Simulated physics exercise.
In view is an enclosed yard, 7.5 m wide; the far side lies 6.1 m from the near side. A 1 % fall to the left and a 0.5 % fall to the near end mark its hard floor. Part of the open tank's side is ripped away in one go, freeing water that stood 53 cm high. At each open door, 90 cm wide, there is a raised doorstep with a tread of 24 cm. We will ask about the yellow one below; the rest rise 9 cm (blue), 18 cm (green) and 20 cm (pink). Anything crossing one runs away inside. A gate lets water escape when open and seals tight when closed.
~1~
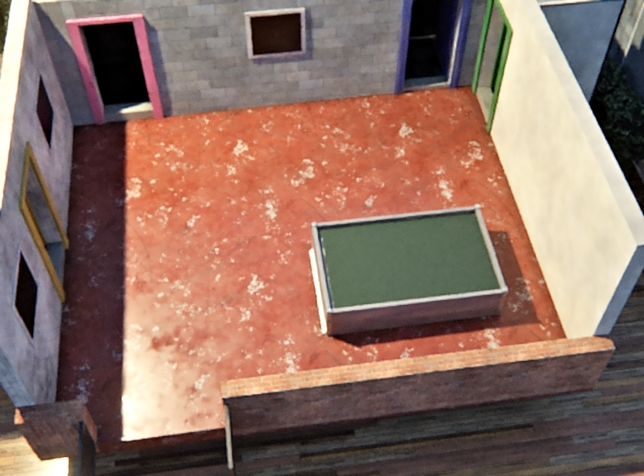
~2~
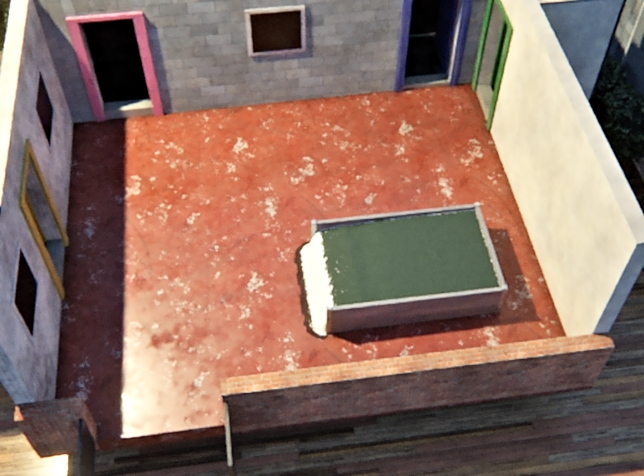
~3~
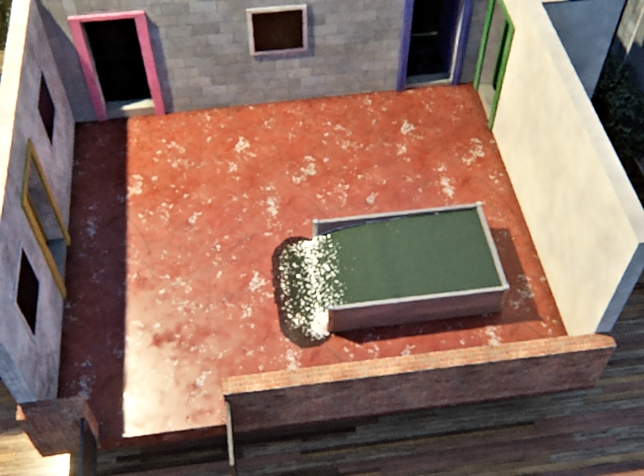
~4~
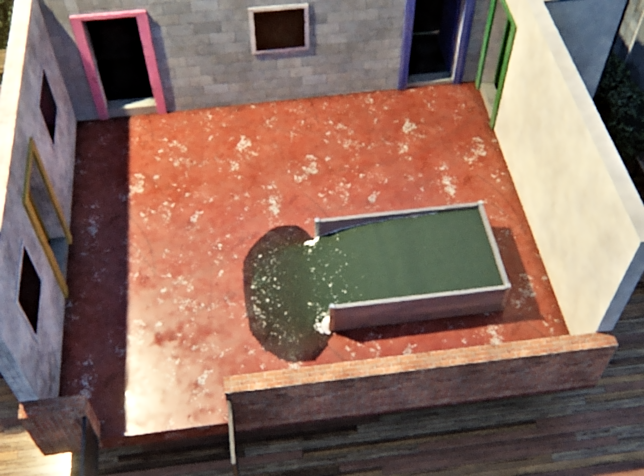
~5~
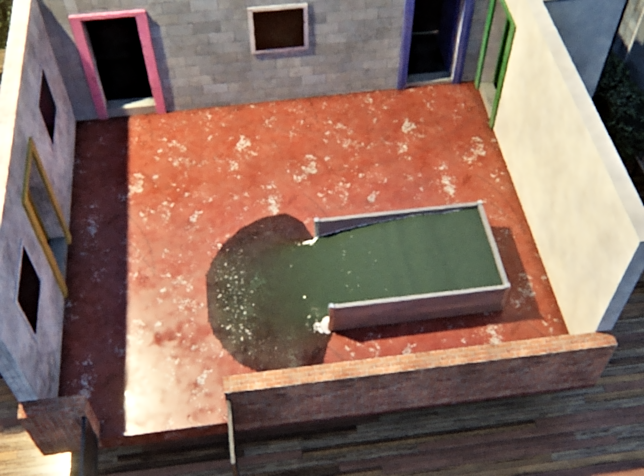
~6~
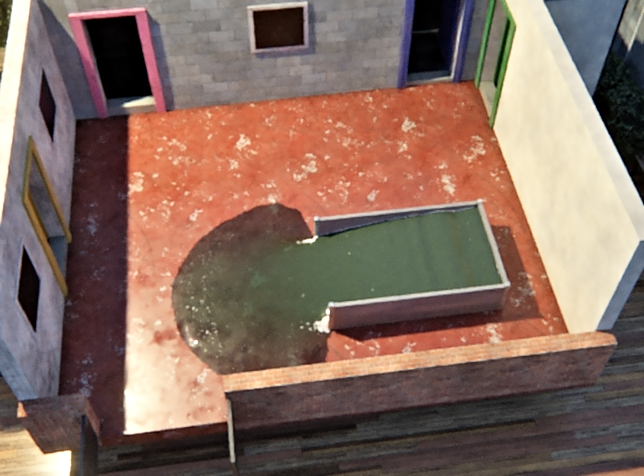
In a walled yard with a red floor, an open tank's left side gives way and green water spreads leftward in a widening pool.
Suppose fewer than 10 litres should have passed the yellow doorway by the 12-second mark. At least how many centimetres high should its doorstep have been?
I would say at least 18 cm.
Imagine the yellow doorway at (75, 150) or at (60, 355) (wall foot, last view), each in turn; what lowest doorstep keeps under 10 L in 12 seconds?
Roughly 12.5 cm, then roughly 20 cm.
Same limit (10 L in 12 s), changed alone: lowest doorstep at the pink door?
Pink: Roughly 12.0 cm.
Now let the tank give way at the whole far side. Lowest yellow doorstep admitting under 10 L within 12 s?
The answer is some 7.0 cm.
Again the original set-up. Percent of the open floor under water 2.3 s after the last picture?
Wet share: Near 45 %.
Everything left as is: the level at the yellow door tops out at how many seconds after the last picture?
1.8 s.
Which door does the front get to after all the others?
The green one.
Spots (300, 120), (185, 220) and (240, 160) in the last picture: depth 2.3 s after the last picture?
Approx. 0 / 4 / 1 cm.
Then, 0.7 s after the last picture water covers 30 % of the floor, deepest (23 cm) near (314, 307); it has not reached the yellow door.
Then, 2.3 s after the last picture water covers 45 % of the floor, deepest (28 cm) near (57, 427); 21 cm at the yellow door, 0 litres in over its 21 cm doorstep.
Then, 11.3 s after the last picture water covers 90 % of the floor, deepest (8 cm) near (59, 392); 7 cm at the yellow door, 1 litre in over its 21 cm doorstep.
At the yellow door as built, the water peaked near 23 cm, 1.9 s after the last picture.
Run again over the same 12 s with other heights there, 30 litres in over 15.5 cm, 1 litre over 21 cm. The limit of 10 litres is kept from about 18 cm up.
